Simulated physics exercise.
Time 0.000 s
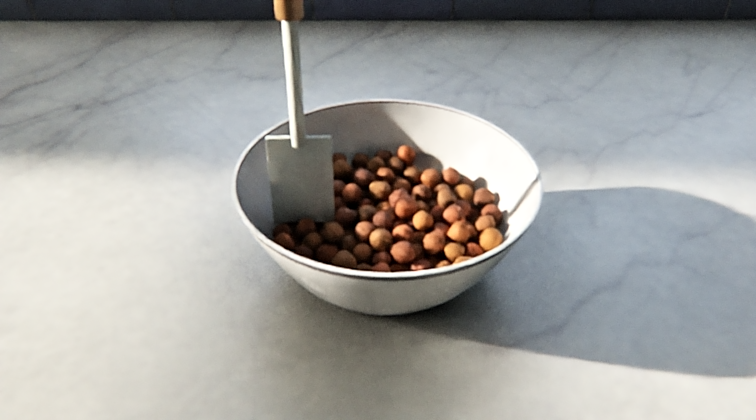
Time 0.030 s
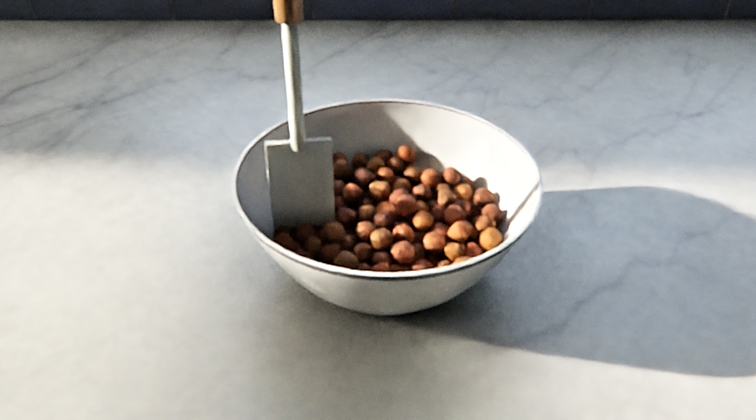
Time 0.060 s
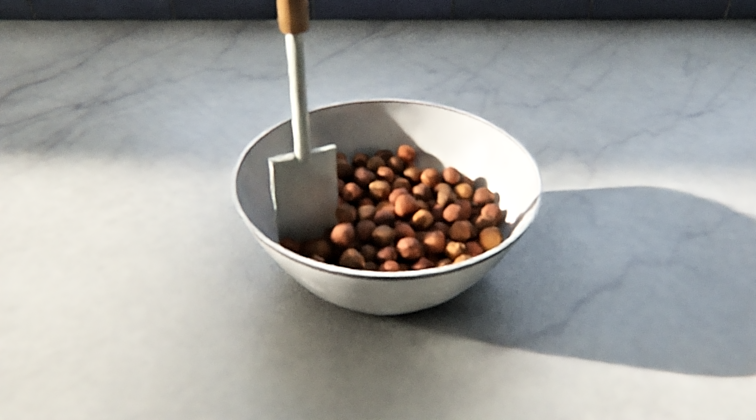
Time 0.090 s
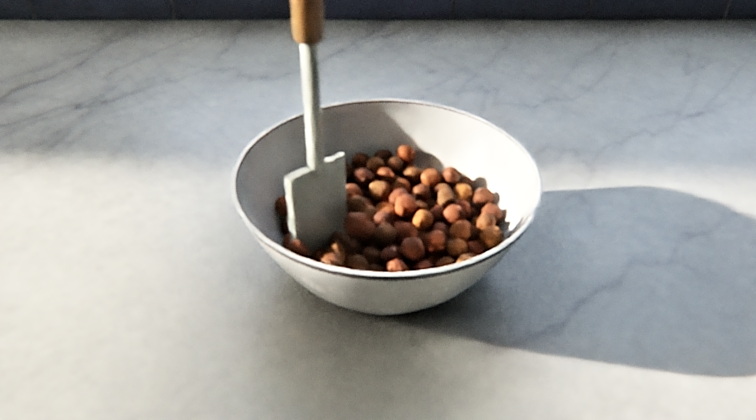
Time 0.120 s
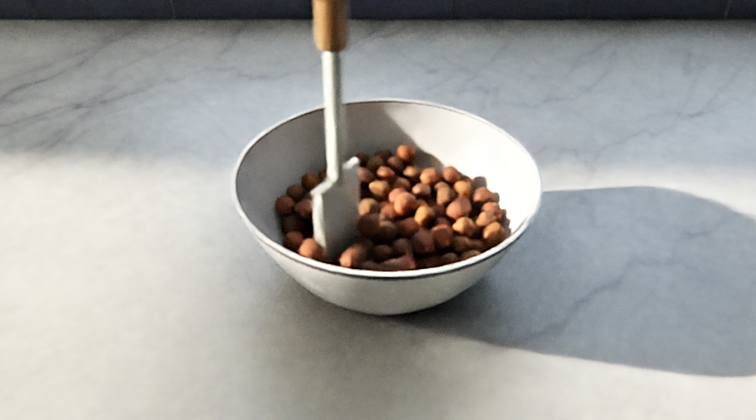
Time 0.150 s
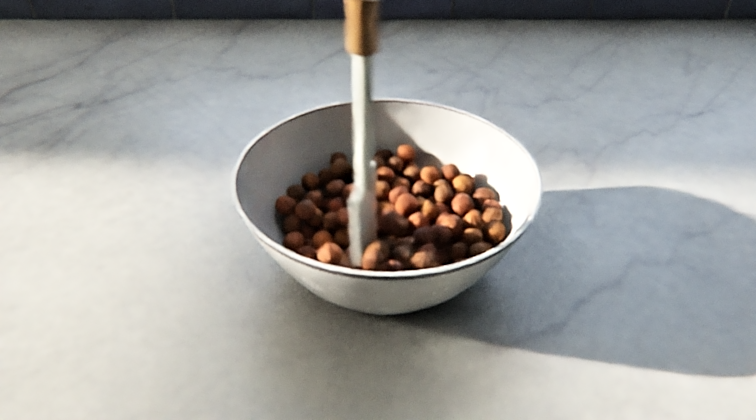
To begin with, a flat metal paddle with a wooden handle stands upright at the left side of a pale bowl of hazelnuts on a grey marbled surface. The paddle then sweeps toward the front of the bowl, turning until its blade appears edge-on, and pushes through the nuts, shifting some nearby.
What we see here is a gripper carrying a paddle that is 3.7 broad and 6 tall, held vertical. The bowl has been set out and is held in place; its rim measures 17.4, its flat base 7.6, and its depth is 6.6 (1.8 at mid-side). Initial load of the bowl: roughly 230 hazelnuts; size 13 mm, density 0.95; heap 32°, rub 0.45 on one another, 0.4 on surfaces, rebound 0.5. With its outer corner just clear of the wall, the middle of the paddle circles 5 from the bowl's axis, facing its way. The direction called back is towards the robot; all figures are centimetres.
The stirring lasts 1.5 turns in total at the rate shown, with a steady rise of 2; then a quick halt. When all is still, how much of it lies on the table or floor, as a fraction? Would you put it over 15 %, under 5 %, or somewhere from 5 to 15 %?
I would put it from 5 to 15 %.
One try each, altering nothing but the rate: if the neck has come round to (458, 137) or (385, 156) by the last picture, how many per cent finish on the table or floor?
First try: Around 20 %; second try: Around 10 %.
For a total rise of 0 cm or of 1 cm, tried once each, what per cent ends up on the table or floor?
It comes to about 20 per cent and about 15 per cent.
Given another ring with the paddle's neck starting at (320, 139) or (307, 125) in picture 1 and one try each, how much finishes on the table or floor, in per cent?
5 and 10 per cent.
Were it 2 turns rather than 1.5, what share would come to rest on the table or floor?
Estimate: Near 15 %.
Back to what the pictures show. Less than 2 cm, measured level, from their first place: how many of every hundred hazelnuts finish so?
I'd put it at about 50 in a hundred.
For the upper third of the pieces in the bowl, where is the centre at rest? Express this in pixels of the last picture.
(382, 215).
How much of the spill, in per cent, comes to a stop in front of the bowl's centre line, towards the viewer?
20 per cent, roughly.
After 0.47 s, 256° round, highest piece 9 above the table; 224 in the bowl, 6 on the table or floor, 4 in flight or on the tool.
After 0.78 s, 78° round, highest piece 7 above the table; 217 in the bowl, 16 on the table or floor, 1 in flight or on the tool.
After 1.14 s, 180° round, highest piece 5 above the table; 217 in the bowl, 17 on the table or floor.
After 1.84 s, 180° round, highest piece 5 above the table; 217 in the bowl, 17 on the table or floor.
At rest, 217 in the bowl, 17 on the table or floor. That is 7 % on the table or floor.
